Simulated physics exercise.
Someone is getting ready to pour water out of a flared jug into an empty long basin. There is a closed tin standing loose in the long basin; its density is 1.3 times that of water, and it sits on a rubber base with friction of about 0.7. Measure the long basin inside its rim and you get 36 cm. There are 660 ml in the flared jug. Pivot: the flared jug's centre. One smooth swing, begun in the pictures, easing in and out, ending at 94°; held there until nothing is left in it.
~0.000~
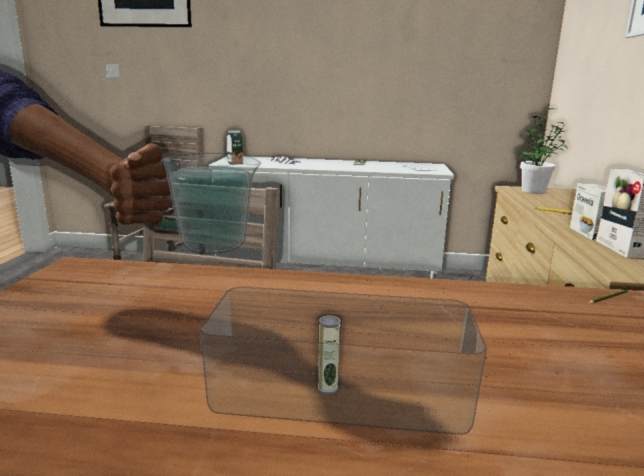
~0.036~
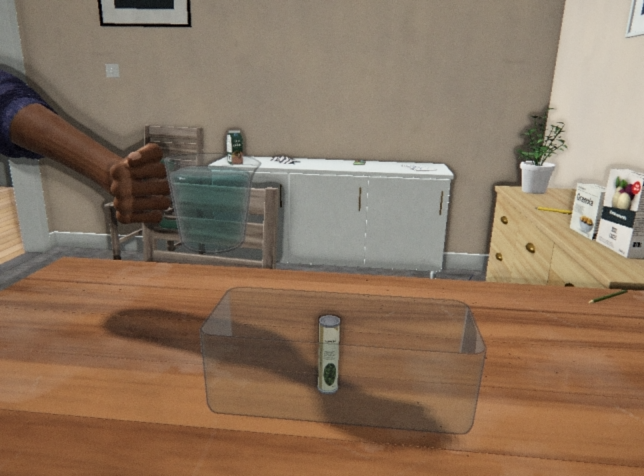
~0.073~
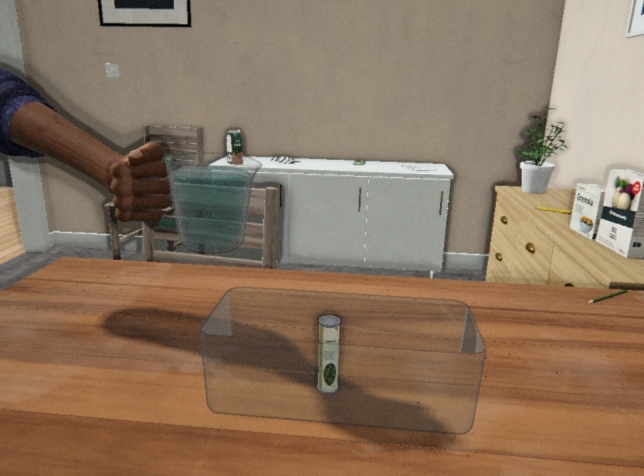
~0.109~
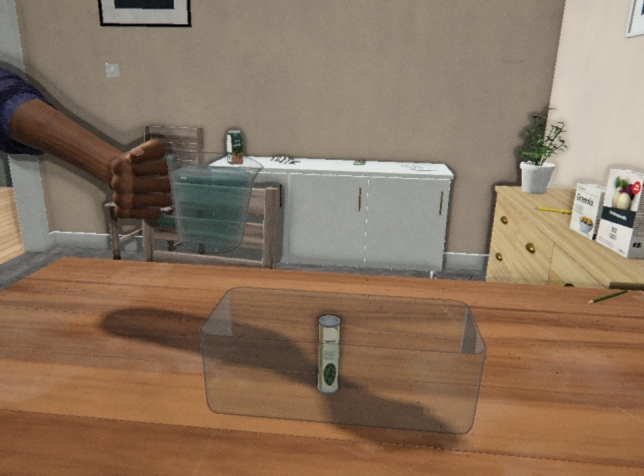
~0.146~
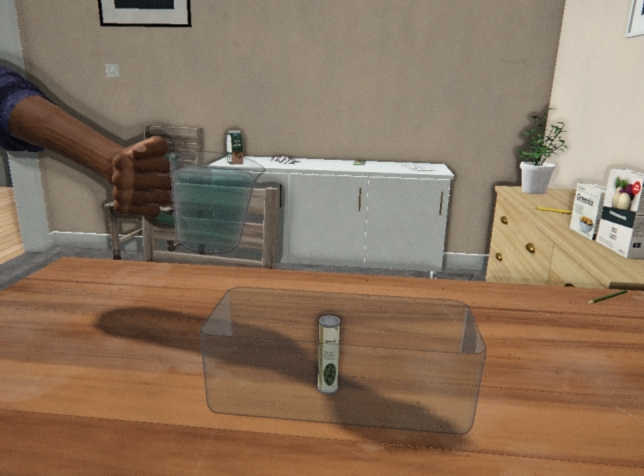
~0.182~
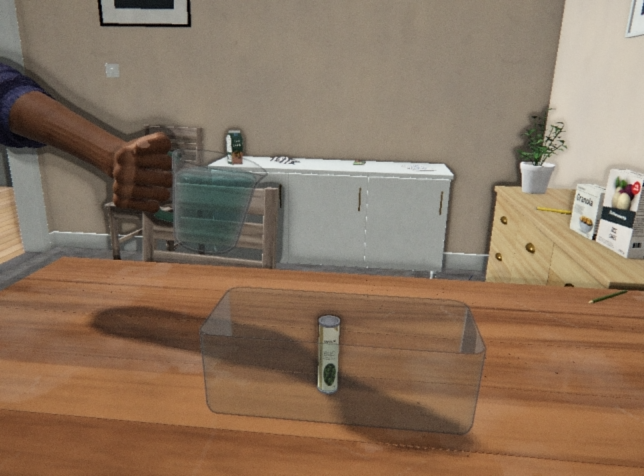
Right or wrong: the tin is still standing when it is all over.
Wrong, it has gone over.
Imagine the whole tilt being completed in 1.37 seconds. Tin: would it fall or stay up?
The tin would overturn.
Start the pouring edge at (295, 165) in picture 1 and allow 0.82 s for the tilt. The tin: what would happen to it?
Then it stays on its base.
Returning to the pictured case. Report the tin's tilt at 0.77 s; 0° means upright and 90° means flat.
0°.
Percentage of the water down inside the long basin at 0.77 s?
Looks like about 48 % of the whole amount.
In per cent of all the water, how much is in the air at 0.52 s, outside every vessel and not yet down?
Near 20 per cent at that time.
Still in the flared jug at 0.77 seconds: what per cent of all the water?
Near 30 in a hundred.
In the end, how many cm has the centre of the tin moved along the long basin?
It finishes around 8.0 cm from where it began.
By 0.52 s the tilt is 67° and 78 per cent is still to pour; the tin stands where it began.
By 0.77 s the tilt is 93° and 30 per cent is still to pour; the tin stands where it began.
By 1.03 s the tilt is 94° and 5 per cent is still to pour; the tin lies on its side.
By 1.32 s the tilt is 94° and 1 per cent is still to pour; the tin lies on its side.
At rest the tin lies on its side.
